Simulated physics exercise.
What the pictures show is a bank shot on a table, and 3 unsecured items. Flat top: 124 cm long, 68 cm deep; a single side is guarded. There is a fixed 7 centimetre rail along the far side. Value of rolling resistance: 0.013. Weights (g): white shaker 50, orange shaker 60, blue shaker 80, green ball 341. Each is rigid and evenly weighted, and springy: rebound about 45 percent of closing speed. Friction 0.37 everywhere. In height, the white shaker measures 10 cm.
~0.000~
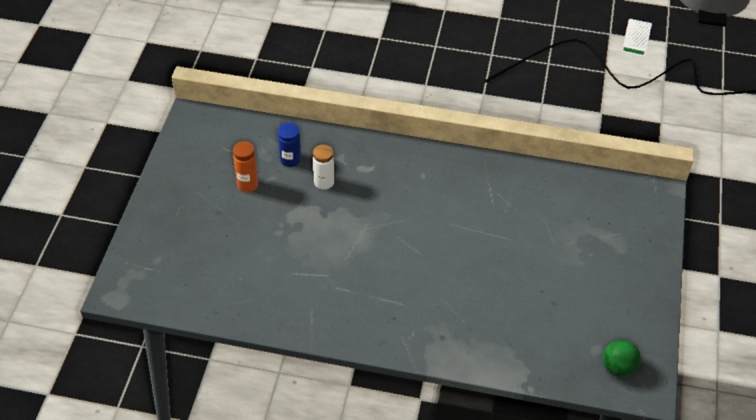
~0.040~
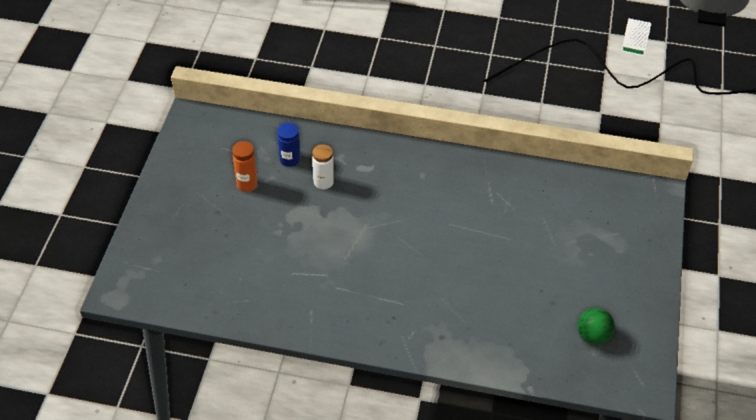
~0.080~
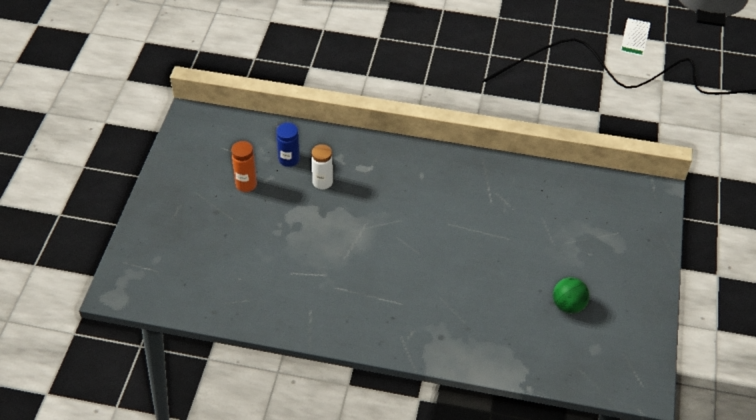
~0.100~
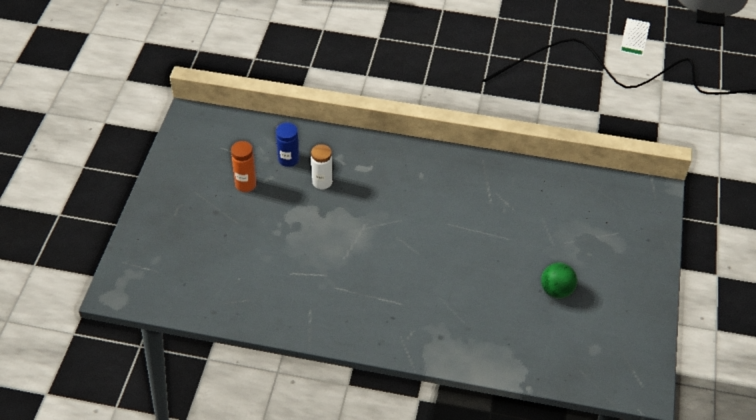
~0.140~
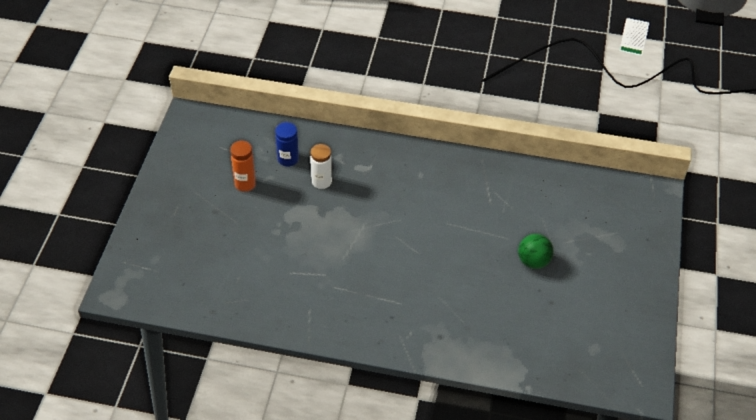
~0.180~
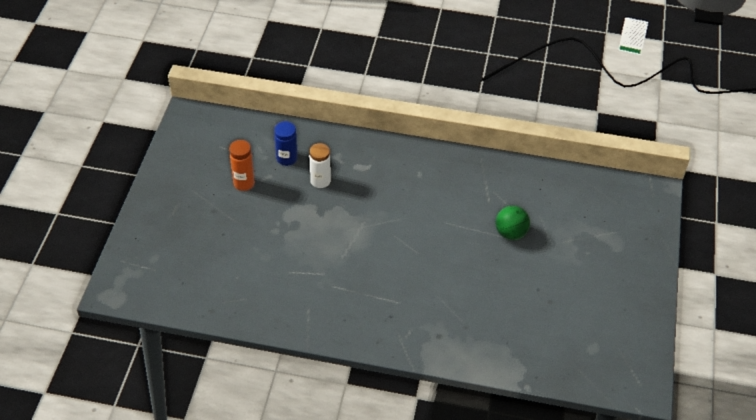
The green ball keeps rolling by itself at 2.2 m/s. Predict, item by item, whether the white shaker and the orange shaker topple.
White shaker: Down; orange shaker: Down.
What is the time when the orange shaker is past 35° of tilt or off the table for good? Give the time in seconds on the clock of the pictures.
That first happens close to 0.9 seconds.
After 0.78 s, green ball near (245, 172); white shaker on its side near (217, 207); orange shaker leaning 15° near (217, 165).
After 1.38 s, green ball near (91, 225); orange shaker now off the table; white shaker on its side near (209, 226).
By the end (1.8 s), off the table and tipped over, orange shaker; tipped over on the table, white shaker; blue shaker in place, give or take 4 cm. Seen from the same camera at the end, white shaker near (209, 226).
